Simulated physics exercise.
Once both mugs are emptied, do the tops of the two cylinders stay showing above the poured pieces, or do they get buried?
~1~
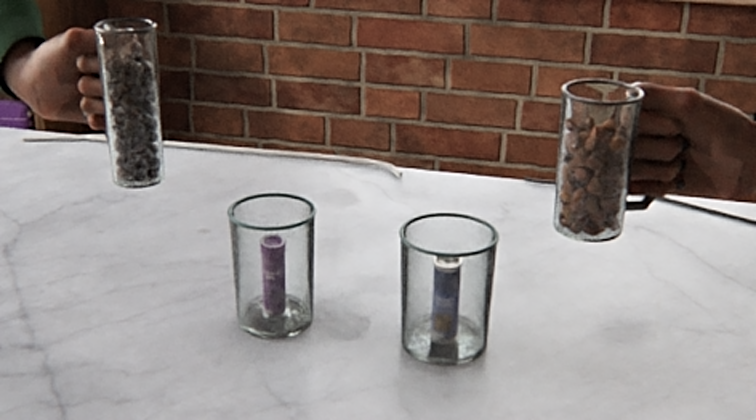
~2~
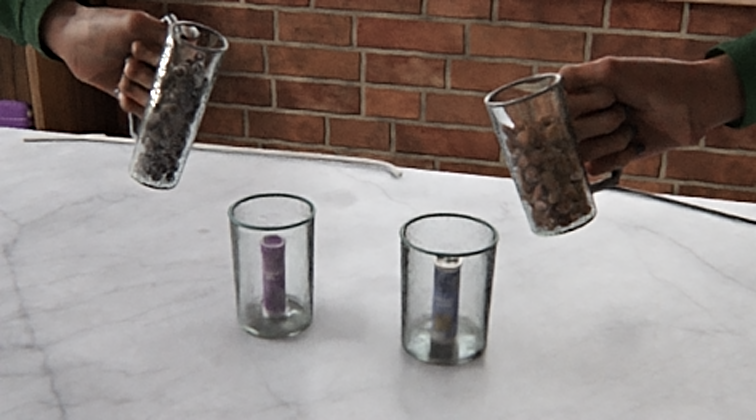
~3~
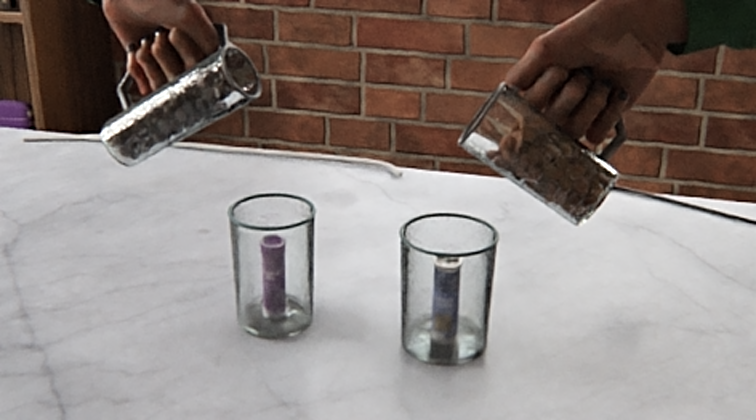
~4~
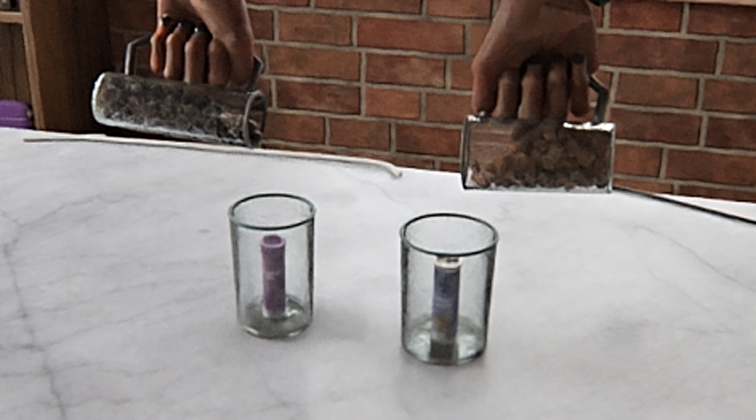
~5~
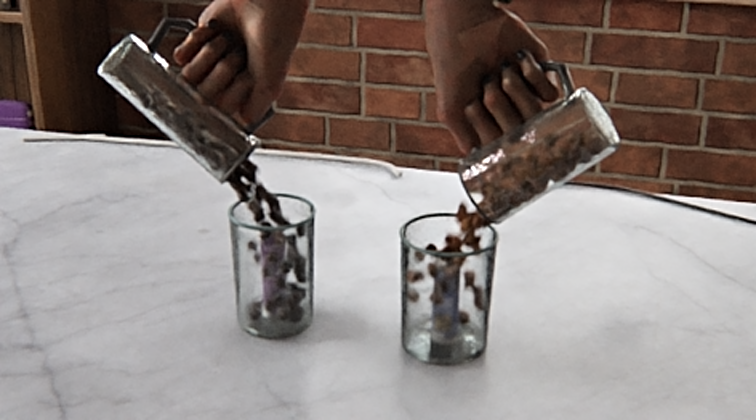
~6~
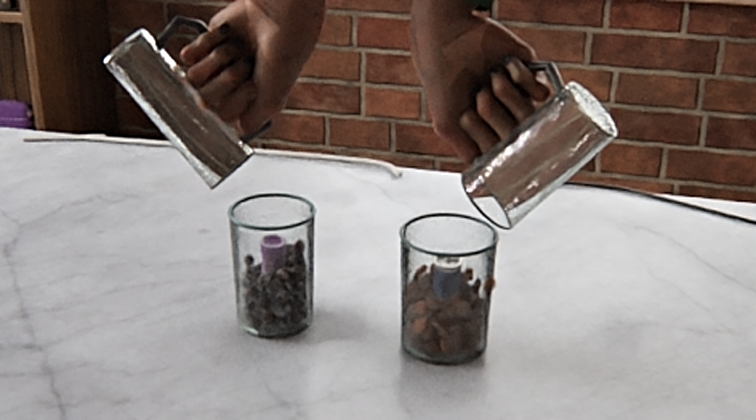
Both stay showing. The purple cylinder on the left and the bluish one on the right each keep their tops above the pieces heaped around them.
